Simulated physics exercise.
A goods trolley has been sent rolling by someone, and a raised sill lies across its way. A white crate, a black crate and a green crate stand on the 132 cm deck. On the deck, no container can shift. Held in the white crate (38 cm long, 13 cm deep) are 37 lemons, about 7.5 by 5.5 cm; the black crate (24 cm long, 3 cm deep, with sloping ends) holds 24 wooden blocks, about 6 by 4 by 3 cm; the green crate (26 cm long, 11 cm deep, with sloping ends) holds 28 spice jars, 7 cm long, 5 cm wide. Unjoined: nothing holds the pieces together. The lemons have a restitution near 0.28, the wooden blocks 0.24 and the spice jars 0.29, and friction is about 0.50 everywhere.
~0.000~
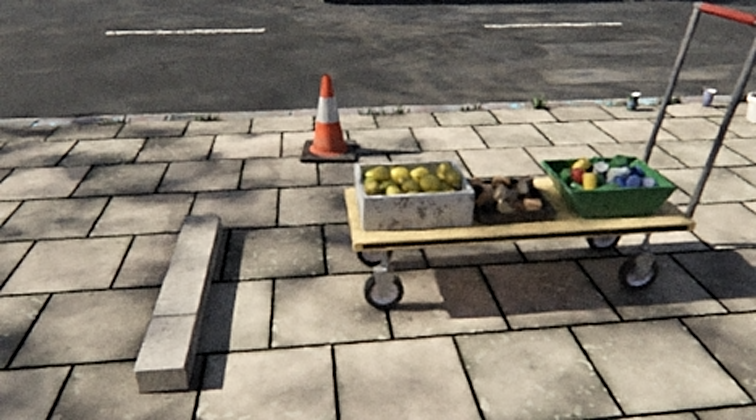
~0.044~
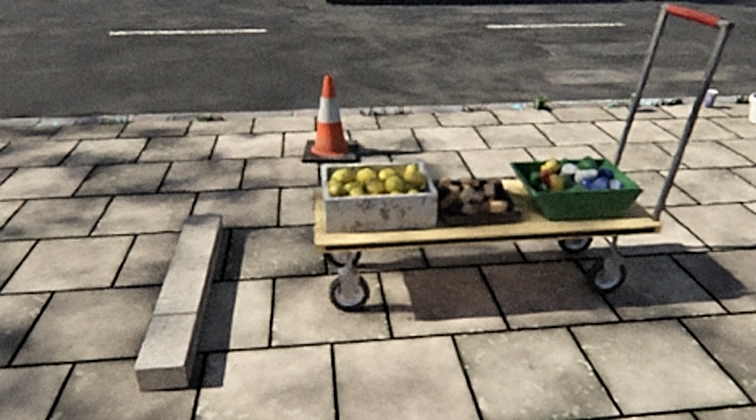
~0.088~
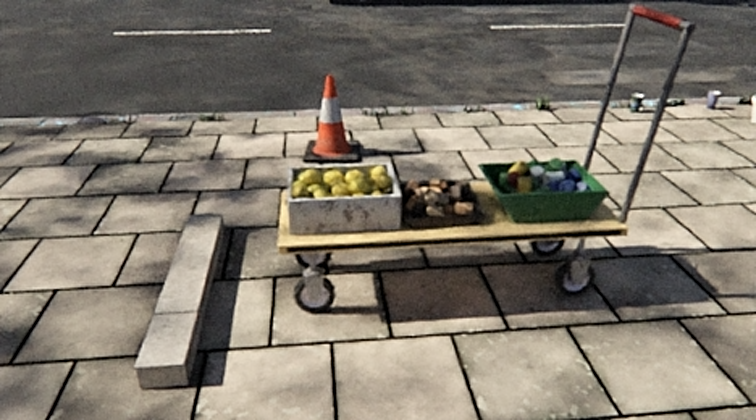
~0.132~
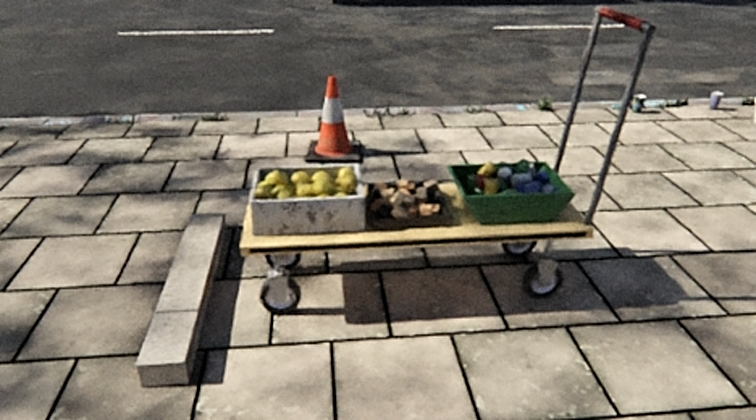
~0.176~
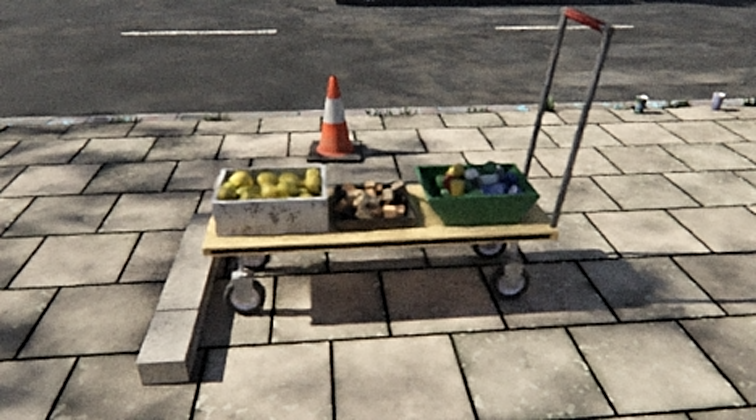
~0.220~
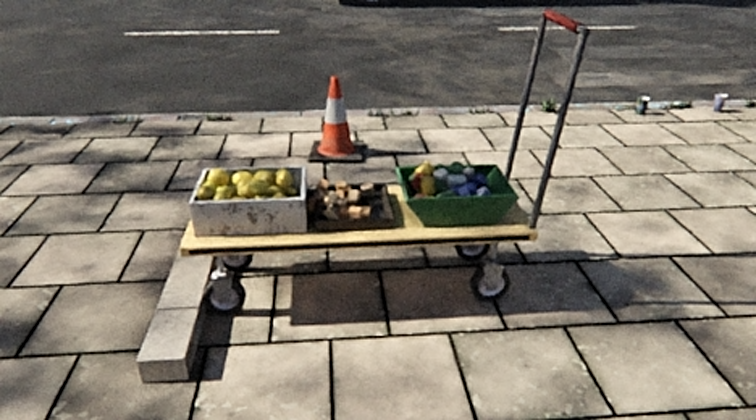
A flat trolley with a yellowish deck and red-topped handle stands out on a sunlit paved sidewalk beside a road, seen from slightly above as the camera shifts very slightly. It carries yellow lemons in a white crate at left, wooden blocks in a low dark one, and colourful jars in a green one, with an orange-and-white cone behind. The trolley rolls left until its leading wheels meet a pale raised sill.
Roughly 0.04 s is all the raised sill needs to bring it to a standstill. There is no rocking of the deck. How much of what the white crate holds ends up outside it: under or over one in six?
Under one in six of it.
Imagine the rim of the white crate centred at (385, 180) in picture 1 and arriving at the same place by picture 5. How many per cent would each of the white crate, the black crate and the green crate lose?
In that case you'd see white crate at 0, black crate at 30 and green crate at 30 percent.
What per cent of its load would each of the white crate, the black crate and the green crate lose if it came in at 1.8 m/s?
Then white crate 0, black crate 20, green crate 10 per cent.
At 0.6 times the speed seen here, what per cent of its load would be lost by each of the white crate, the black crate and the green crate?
White crate 0, black crate 20, green crate 10 per cent.
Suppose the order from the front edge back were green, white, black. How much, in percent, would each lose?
In that arrangement the white crate sheds 10 per cent of its load, the black crate 50 per cent, and the green crate 20 per cent.
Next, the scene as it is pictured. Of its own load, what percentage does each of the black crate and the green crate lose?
For the black crate it's 30 %, and for the green crate it's 25 %.
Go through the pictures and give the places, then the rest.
In the first frame (places track the rim corner closest to us here; the camera moves round a little), white crate (366, 197); green crate (572, 191); 62 cm to go; all still inside.
In the second frame, white crate (329, 199); green crate (537, 193); 48 cm to go.
In the third frame, white crate (291, 200); green crate (502, 195); 35 cm to go.
In the fourth frame, white crate (253, 201); green crate (466, 197); 21 cm to go.
In the fifth frame, white crate (215, 202); green crate (430, 198); 8 cm to go.
In the sixth frame, white crate (193, 202); green crate (408, 199); stopping; 2 out, the lowest block at (313, 203).
After 0.28 s, the white crate has all 37, the black crate is down by 3 of 24 and the green crate is down by 1 of 28.
After 0.40 s, the white crate has all 37, the black crate is down by 5 of 24 and the green crate is down by 6 of 28.
After 0.63 s, the white crate is down by 3 of 37, the black crate is down by 7 of 24 and the green crate is down by 7 of 28.
Outcome (at 1.14 s), the white crate is down by 3 of 37, the black crate is down by 7 of 24 and the green crate is down by 7 of 28. Asked share, 3 of 37, 8 per cent.
